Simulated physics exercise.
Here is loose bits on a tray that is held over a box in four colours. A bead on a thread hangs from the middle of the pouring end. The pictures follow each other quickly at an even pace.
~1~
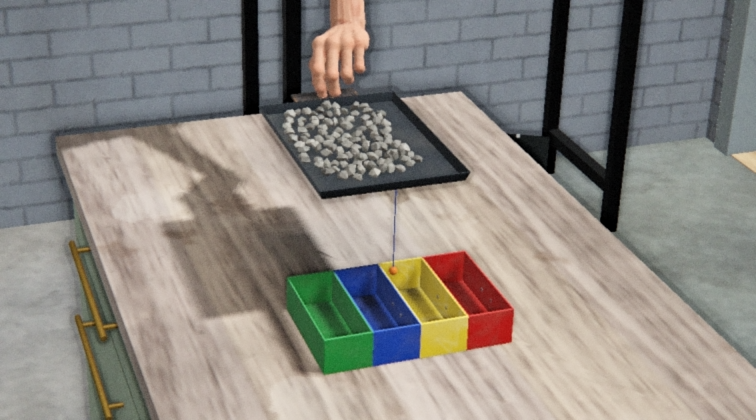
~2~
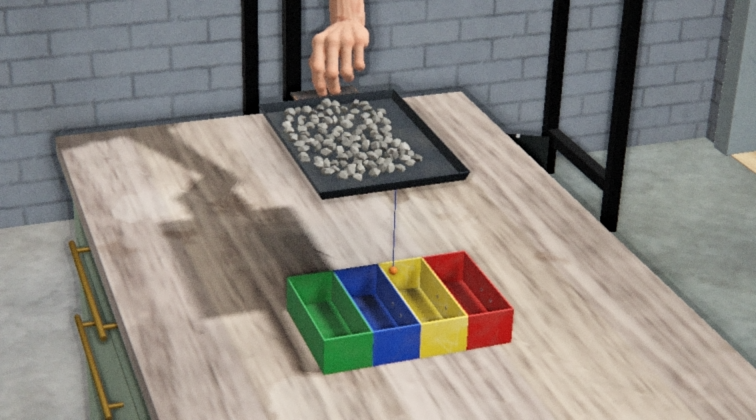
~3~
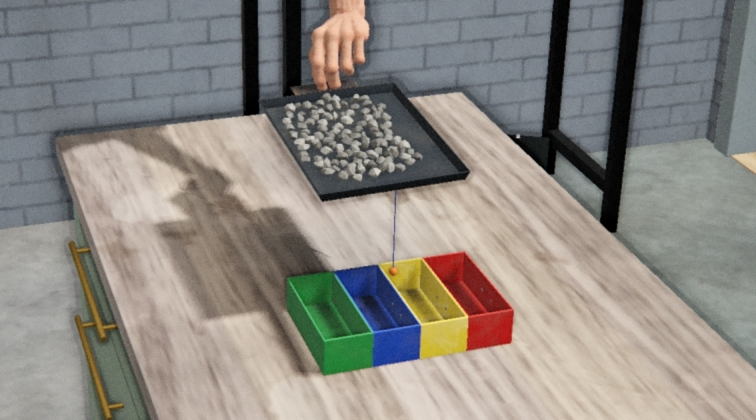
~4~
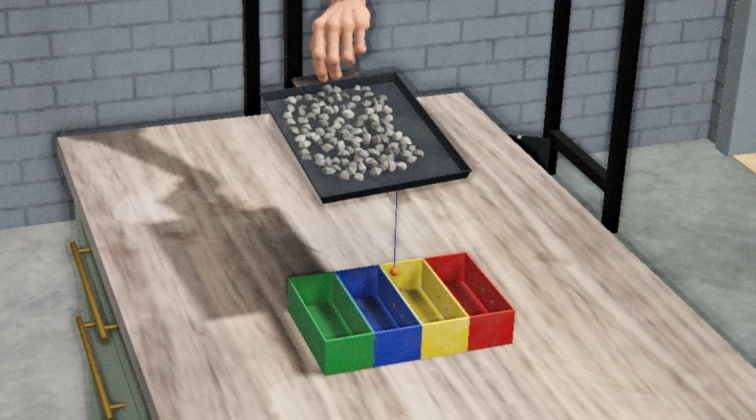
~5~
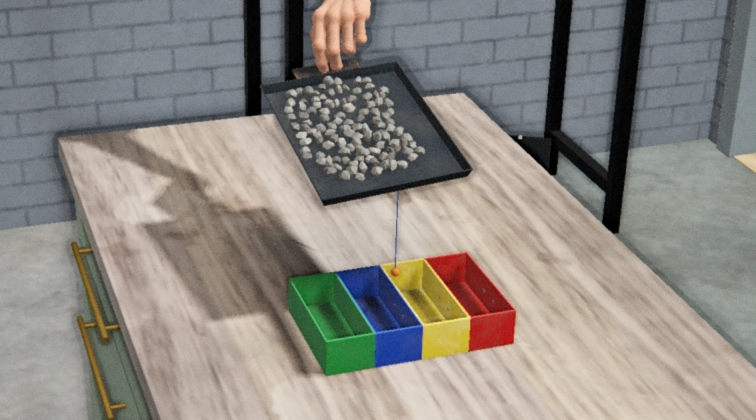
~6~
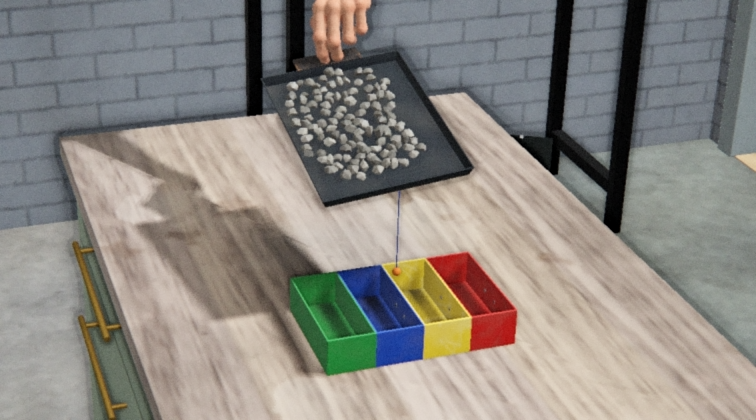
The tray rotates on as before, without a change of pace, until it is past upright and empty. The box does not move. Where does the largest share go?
The green one ends fullest.
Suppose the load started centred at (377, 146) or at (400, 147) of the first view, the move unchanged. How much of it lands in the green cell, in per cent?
About 60 and 60 per cent.
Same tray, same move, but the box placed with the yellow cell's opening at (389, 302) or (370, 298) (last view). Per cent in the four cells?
About 100 and 100 per cent.
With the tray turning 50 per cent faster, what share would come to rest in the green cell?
Close to 60 per cent.
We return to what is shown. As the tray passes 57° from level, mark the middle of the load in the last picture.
Roughly at (342, 175).
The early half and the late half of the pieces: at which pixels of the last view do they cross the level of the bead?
First near (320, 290), later near (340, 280).
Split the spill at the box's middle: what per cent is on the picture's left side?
Close to 100 per cent.
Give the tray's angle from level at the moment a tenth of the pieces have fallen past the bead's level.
Roughly 65°.
Just after the last frame, tray tipped steeply; almost all on the tray; just a few in the green cell; about a tenth falling or outside the box.
A moment on, tray tipped right over; about a tenth on the tray; roughly half in the green cell; about a tenth in the blue cell; roughly a quarter falling or outside the box.
Further on, tray tipped past a quarter turn; roughly two thirds in the green cell; roughly a quarter in the blue cell; roughly a quarter falling or outside the box.
When it is over, tray tipped past a quarter turn; roughly two thirds in the green cell; roughly a quarter in the blue cell; not one in the yellow cell; not one in the red cell; roughly a quarter outside the box.
